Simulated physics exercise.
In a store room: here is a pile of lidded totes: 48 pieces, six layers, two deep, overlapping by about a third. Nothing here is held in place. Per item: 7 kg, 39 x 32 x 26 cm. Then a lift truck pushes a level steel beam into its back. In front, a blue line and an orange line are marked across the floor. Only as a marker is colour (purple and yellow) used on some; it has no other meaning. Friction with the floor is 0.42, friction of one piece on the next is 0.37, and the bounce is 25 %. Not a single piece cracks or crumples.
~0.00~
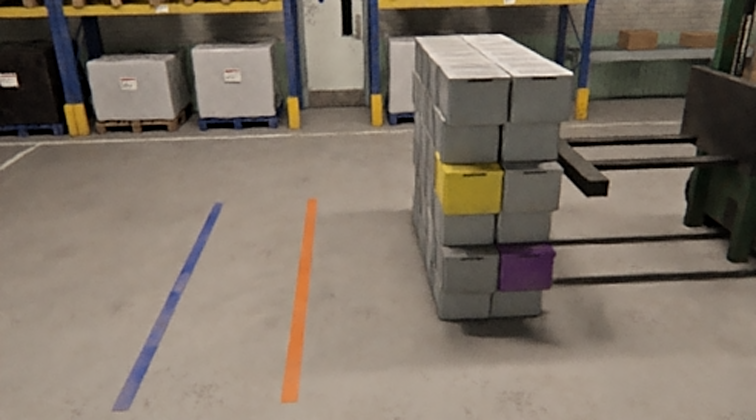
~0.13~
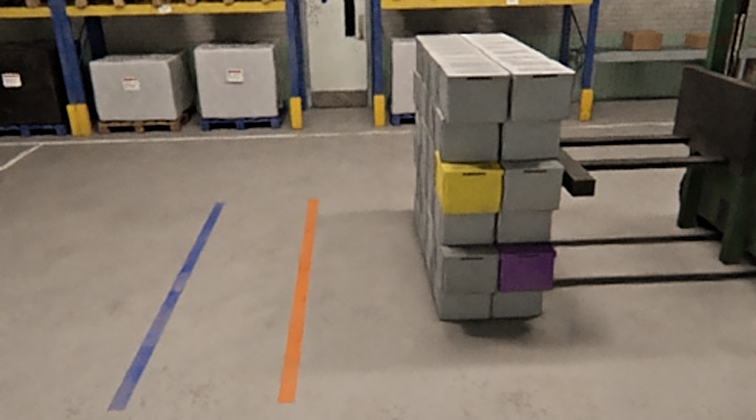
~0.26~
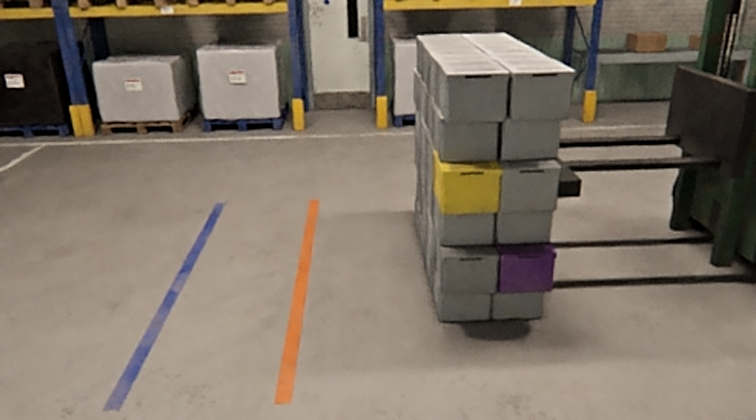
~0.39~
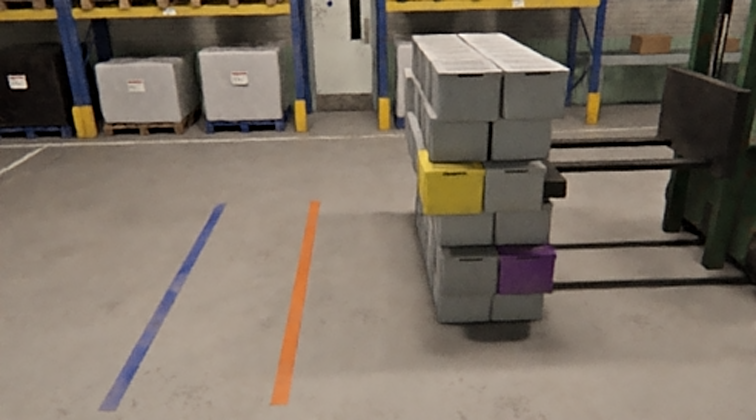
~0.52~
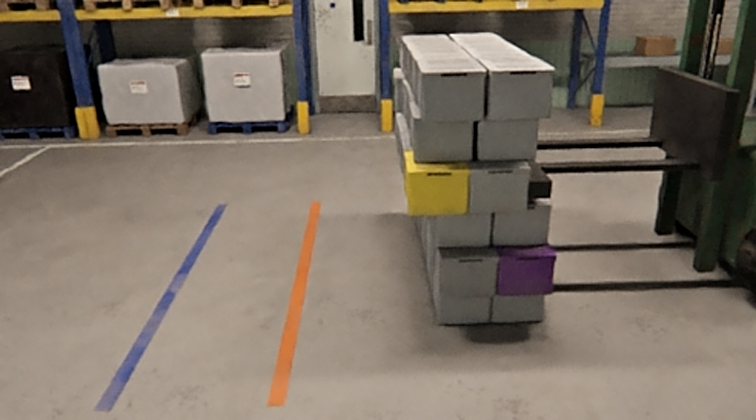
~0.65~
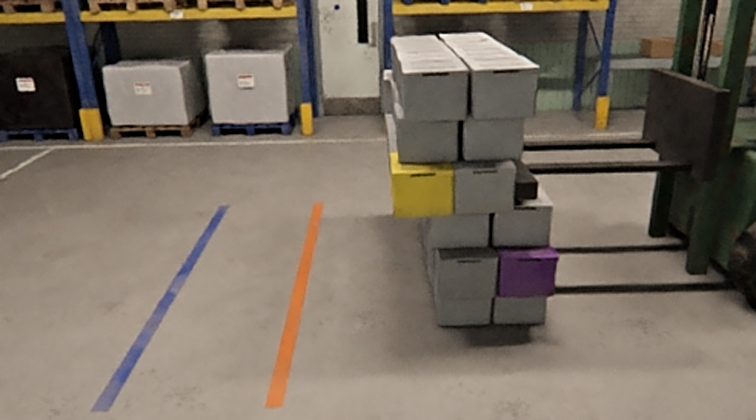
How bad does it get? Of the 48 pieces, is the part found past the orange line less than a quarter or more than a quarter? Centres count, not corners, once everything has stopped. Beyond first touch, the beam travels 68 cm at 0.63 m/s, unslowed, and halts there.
The part found past the orange line is over a quarter.
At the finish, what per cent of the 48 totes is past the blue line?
15 %, roughly.
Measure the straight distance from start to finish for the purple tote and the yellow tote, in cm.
For purple it's roughly 0 cm, and for yellow it's roughly 120 cm.
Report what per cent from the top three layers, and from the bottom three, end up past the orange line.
Top: 80%, bottom: 0%.
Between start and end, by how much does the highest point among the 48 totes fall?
75 cm.
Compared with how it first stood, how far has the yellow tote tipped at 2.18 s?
Near 90 degrees from where it started.
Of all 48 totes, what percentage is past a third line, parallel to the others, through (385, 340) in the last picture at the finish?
Roughly 65 percent.
After 0.86 s, none of the 48 totes past the orange line, 38 disturbed; yellow tote 10° from how it stood.
After 1.20 s, none of the 48 totes past the orange line, 38 disturbed; yellow tote 57° from how it stood, 22 cm lower.
After 1.56 s, 12 of the 48 totes past the orange line; yellow tote 74° from how it stood, 69 cm lower.
After 2.18 s, 20 of the 48 totes past the orange line; yellow tote on its side.
In the end (3.4 s), 20 of the 48 totes past the orange line; yellow tote on its side; purple tote unmoved. That is 42 per cent. From the last view, middles, yellow tote near (307, 317), purple tote near (521, 263).
